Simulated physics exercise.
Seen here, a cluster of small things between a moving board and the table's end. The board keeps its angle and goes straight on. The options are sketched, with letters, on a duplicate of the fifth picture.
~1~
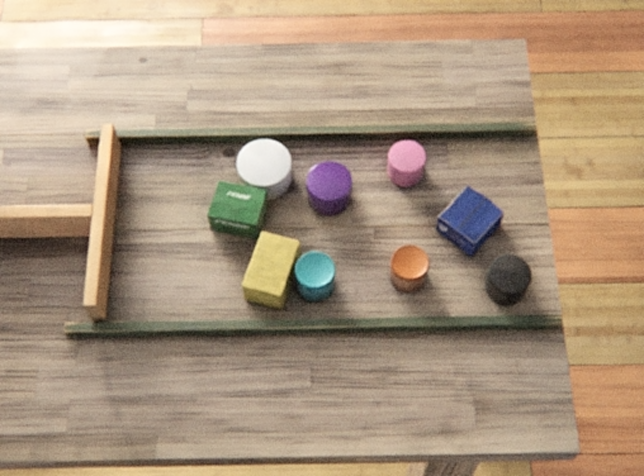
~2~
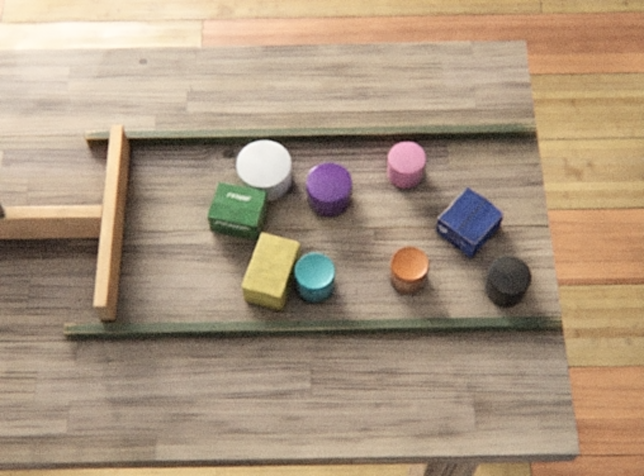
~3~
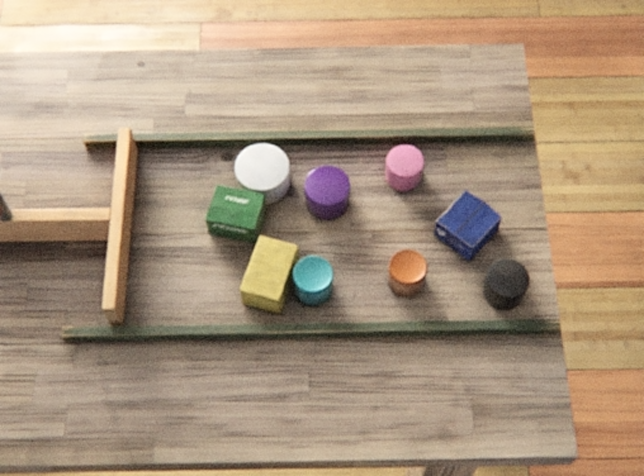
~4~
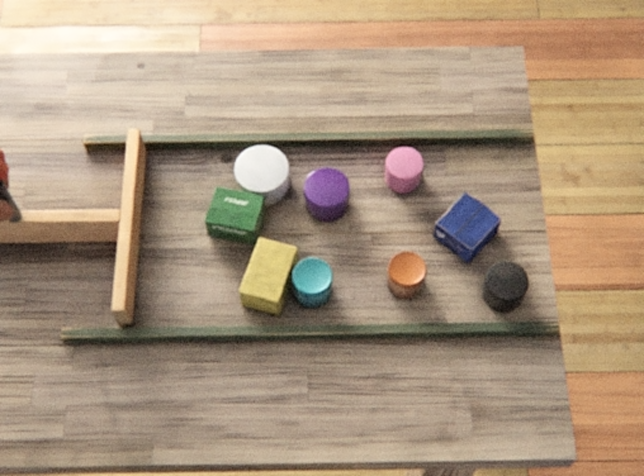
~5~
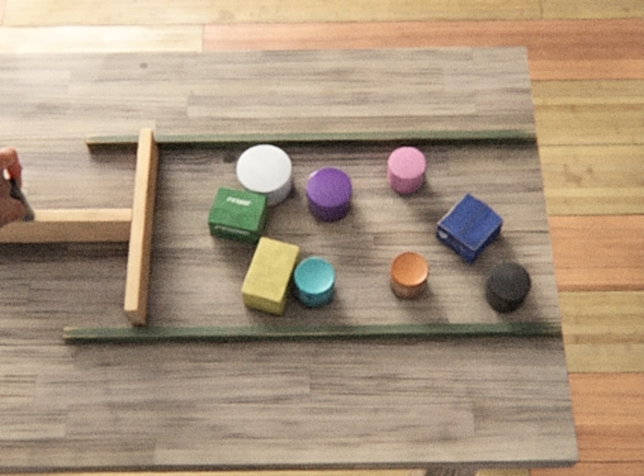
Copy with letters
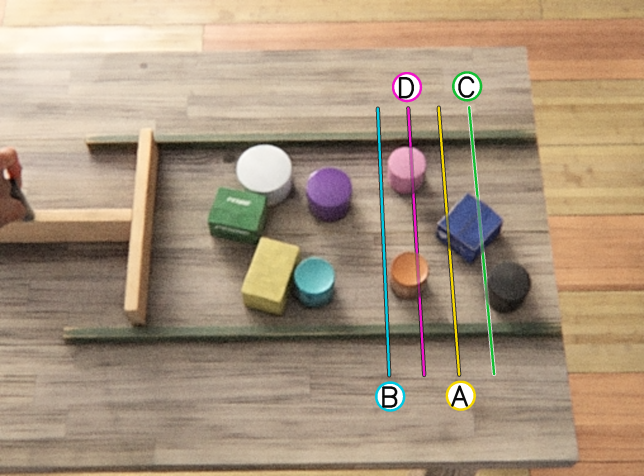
A wooden board on a long handle slid slowly right between two green rails, a hand coming into view behind it, while the blocks, tubs and pots ahead stayed where they were.
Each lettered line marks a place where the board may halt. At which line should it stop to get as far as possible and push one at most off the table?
Up to line A.
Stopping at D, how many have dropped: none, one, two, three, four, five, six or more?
In all, none.
On the marked copy, A at (448, 232); B at (383, 233); C at (481, 232); D at (416, 232).
Following A. Soon after the start, board (250, 213); white pot (286, 176); yellow block (278, 275).
Later, board (360, 212); orange jar (461, 268); purple pot (437, 191).
In the end, board (447, 211); black tin (551, 282); blue box (528, 232); none fallen.
As for the rest, B is within the limit but short; C drops three; D is within the limit but short.
